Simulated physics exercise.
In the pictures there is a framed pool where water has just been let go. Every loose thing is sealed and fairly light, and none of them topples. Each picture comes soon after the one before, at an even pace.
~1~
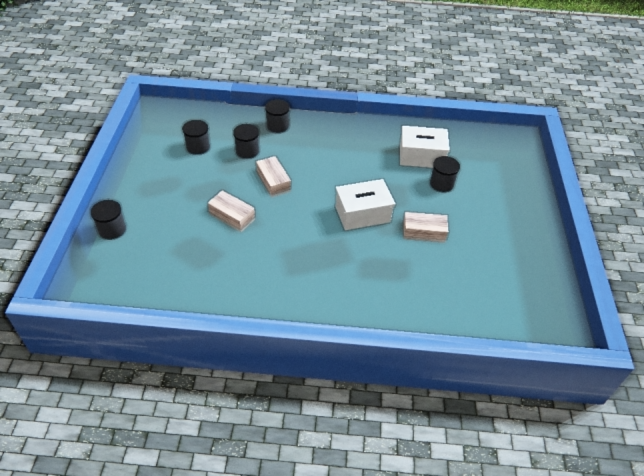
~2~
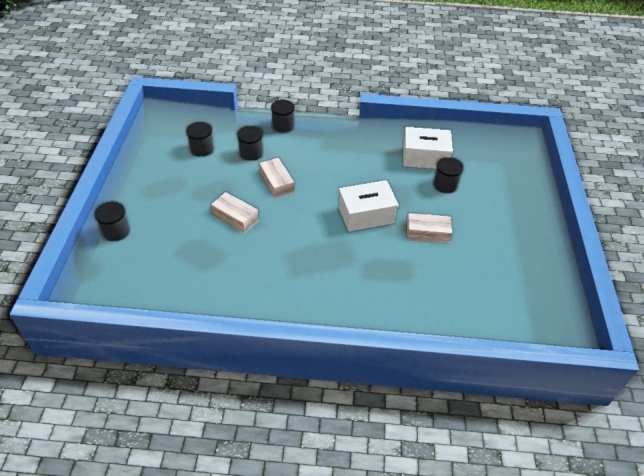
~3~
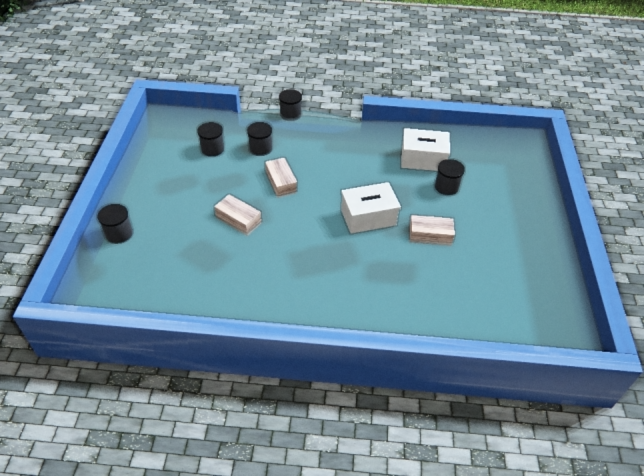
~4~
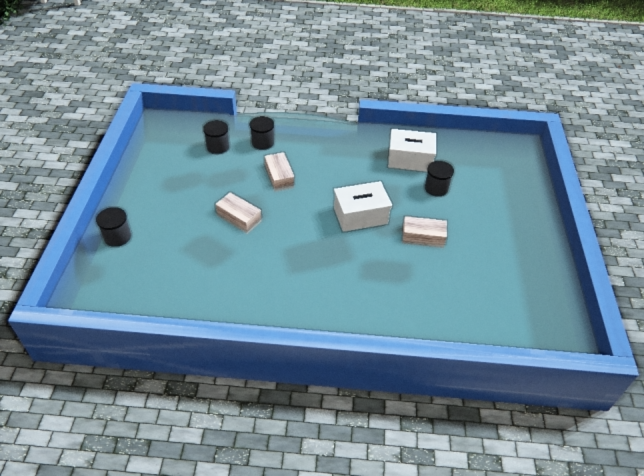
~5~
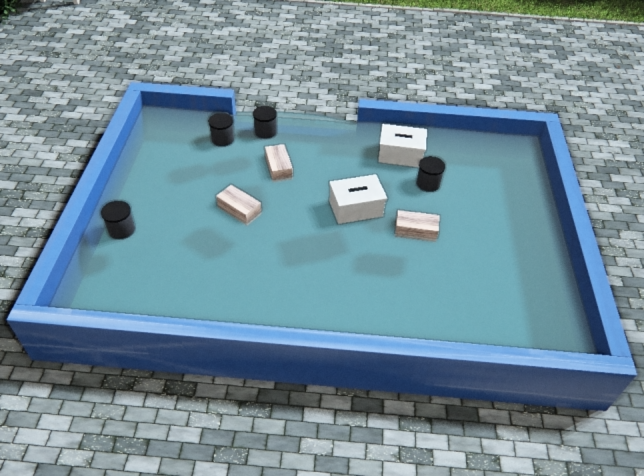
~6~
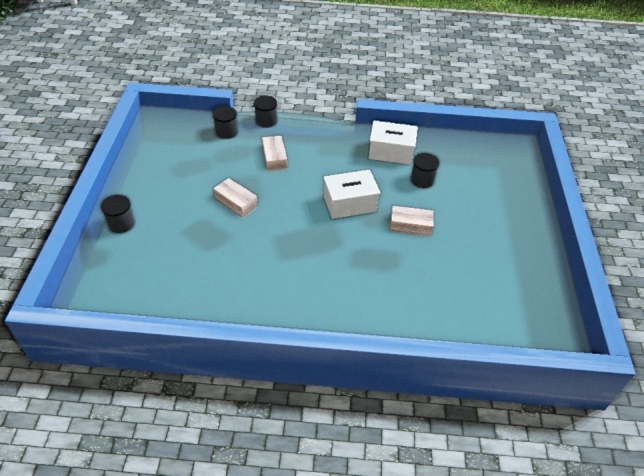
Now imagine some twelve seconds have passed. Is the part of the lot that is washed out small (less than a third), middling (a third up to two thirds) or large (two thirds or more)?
Large.
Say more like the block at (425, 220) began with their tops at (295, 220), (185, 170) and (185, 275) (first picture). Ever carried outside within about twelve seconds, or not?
The three, in sequence: Departs, departs and remains behind.
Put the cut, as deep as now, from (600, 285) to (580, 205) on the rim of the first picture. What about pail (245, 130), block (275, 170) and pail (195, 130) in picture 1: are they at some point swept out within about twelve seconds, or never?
Answer, one by one: Not lost, not lost, not lost.
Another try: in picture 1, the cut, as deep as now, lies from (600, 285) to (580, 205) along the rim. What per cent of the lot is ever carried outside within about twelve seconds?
40 per cent.
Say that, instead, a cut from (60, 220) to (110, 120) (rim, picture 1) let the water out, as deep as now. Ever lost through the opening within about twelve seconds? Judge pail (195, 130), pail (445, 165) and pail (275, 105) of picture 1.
Sequentially, I'd put it as swept away, not lost, swept away.
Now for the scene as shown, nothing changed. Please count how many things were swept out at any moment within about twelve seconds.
That gives 8.
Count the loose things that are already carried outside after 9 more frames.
All told, it is 5.
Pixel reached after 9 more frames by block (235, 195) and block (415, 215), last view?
Tops end up close to (247, 159) and (386, 196) respectively.
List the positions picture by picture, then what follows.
In the first frame, a pail at (246, 132), afloat; a block at (273, 171), afloat; 0 of 10 have shifted.
In the second frame, a pail at (250, 134), afloat; a block at (276, 173) floats; 1 of 10 have shifted.
In the third frame, a pail at (260, 130) floats, close to its start; a block at (281, 172) floats, close to its start; 4 of 10 have shifted.
In the fourth frame, a pail at (262, 124), afloat, close to its start; a block at (279, 166), afloat, close to its start; 8 of 10 have shifted.
In the fifth frame, a pail at (265, 113), afloat, a stride from its start; a block at (278, 157) floats, close to its start; 10 of 10 have shifted.
In the sixth frame, a pail at (266, 103), afloat, a stride from its start; a block at (274, 148), afloat, a stride from its start; 10 of 10 have shifted.
A moment on, 2 of 10 are out; 8 afloat.
Next, 5 of 10 are out; 5 afloat.
Later, 5 of 10 are out; 5 afloat.
In the end, 8 of 10 are out; 2 afloat.
